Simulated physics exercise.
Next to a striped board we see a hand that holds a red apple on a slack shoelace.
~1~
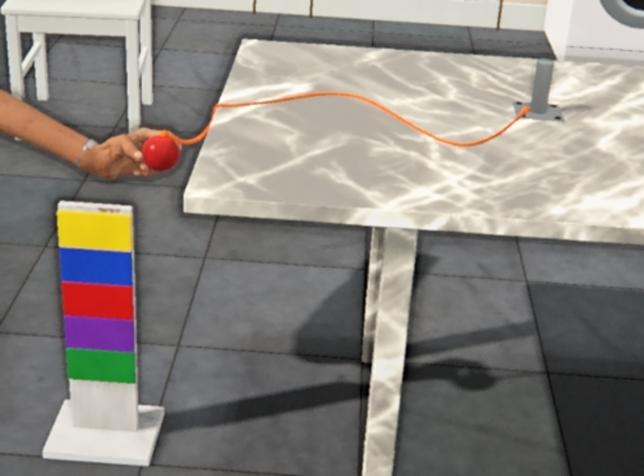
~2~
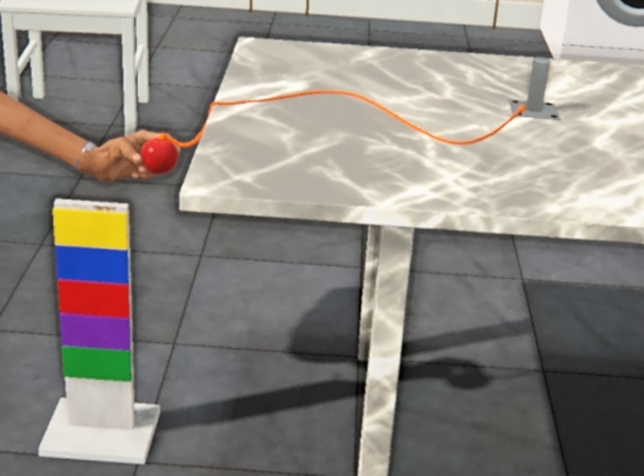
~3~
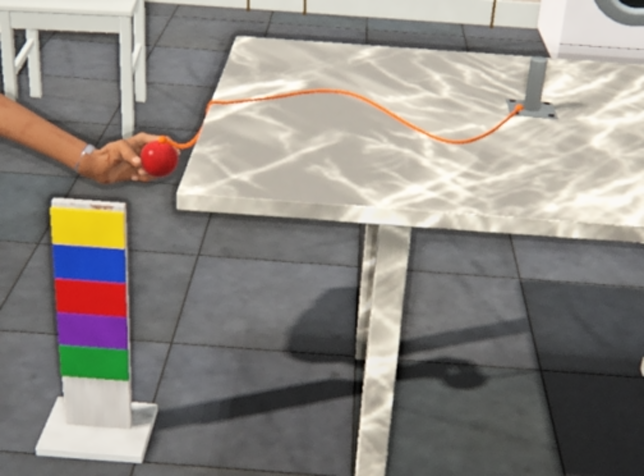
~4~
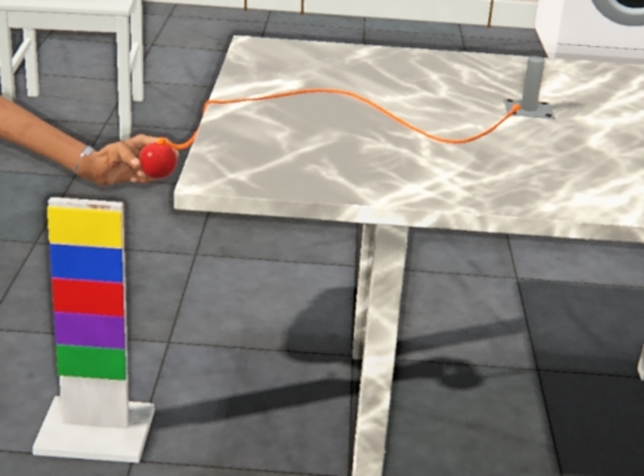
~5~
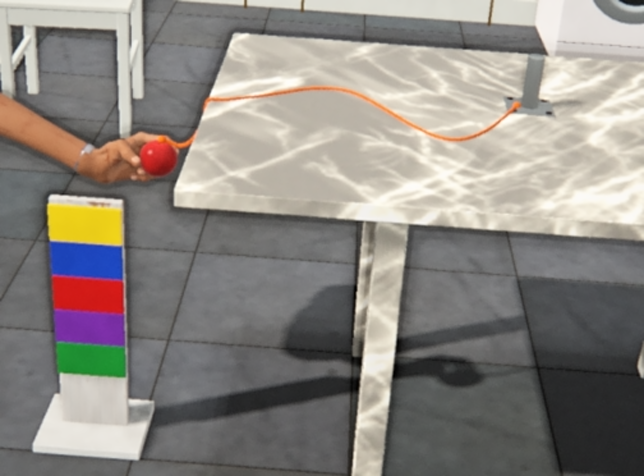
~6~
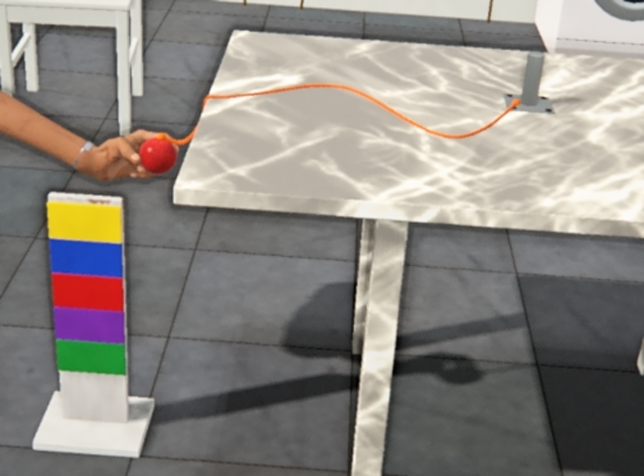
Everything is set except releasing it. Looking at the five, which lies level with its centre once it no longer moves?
The red one lies level with its centre.
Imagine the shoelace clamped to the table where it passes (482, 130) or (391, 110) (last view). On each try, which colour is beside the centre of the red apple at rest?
Results, in sequence: Blue / yellow.
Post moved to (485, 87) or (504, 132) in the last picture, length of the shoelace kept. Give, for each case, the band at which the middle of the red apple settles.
Purple; purple.
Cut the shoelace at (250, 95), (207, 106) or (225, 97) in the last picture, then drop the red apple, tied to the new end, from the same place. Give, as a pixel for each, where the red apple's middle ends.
Approximate pixels, cut by cut: (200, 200); (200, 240); (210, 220).
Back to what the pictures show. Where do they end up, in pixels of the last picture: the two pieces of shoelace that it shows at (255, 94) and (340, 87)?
At (209, 164), then (228, 91).
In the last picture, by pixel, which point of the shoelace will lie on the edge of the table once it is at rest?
You'd find it at roughly (320, 86).
Soon after, apple near (220, 288); level with red.
Then, apple near (209, 279); level with red.
At rest, apple near (206, 286); level with red. Its middle rests at the red band.
